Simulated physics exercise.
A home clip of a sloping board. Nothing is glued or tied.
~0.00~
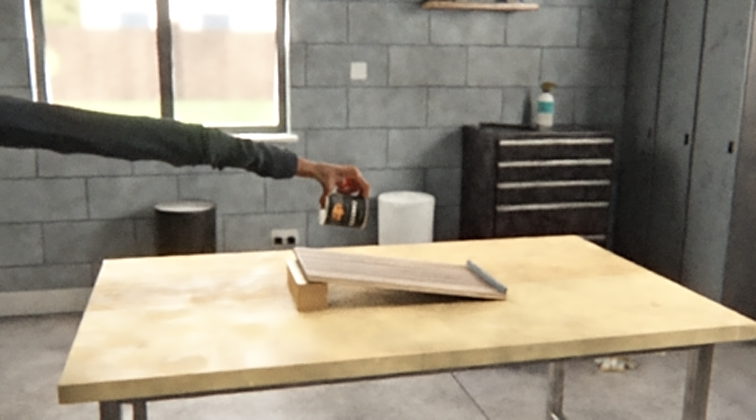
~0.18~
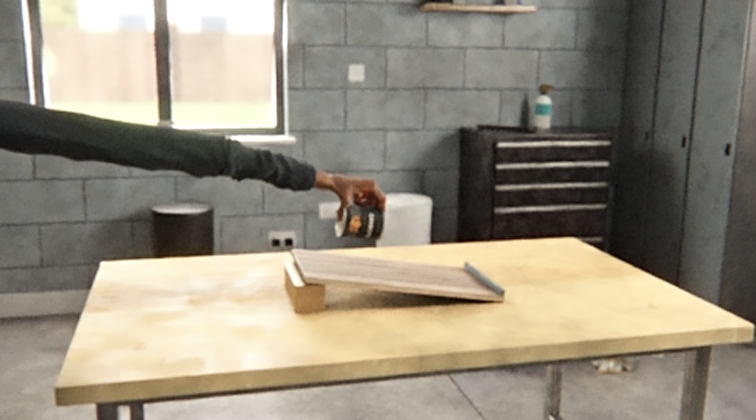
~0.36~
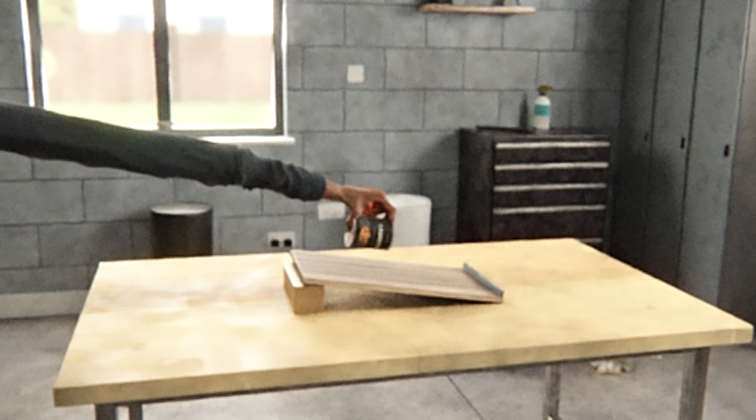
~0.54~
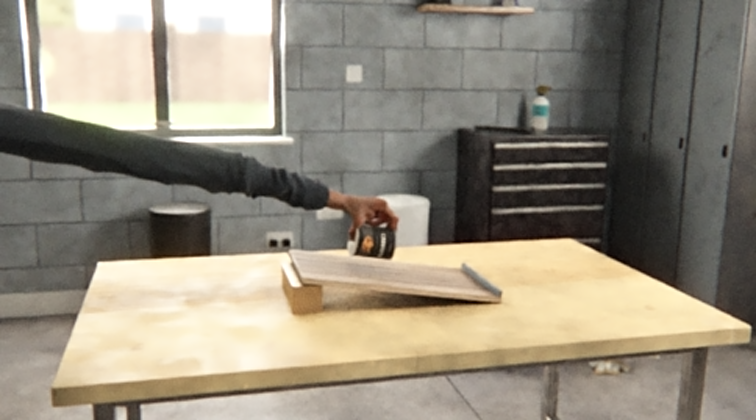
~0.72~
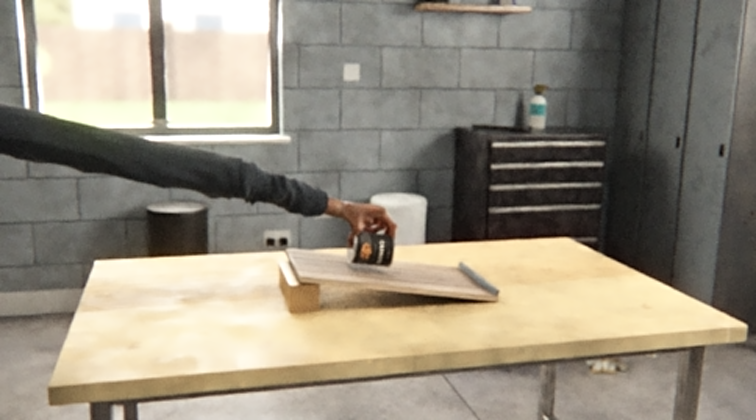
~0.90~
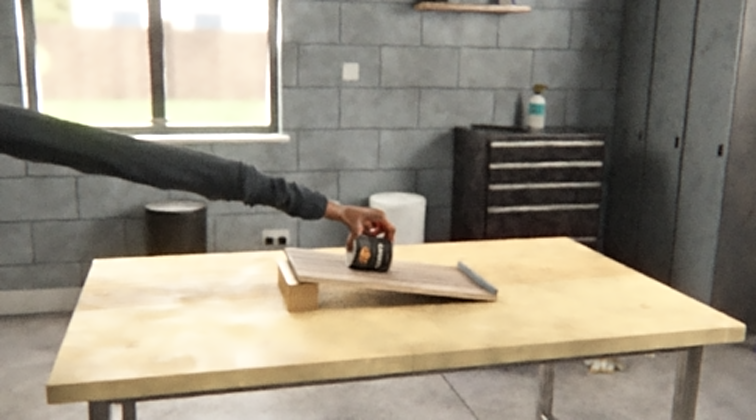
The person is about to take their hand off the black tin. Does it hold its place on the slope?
Here the black tin stays where it is put.
After 1.20 s, no change.
After 1.60 s, black tin resting near (369, 253).
In the end (1.9 s), it is unmoved. At the end, from the last picture's camera, black tin near (369, 253). The black tin keeps its place.
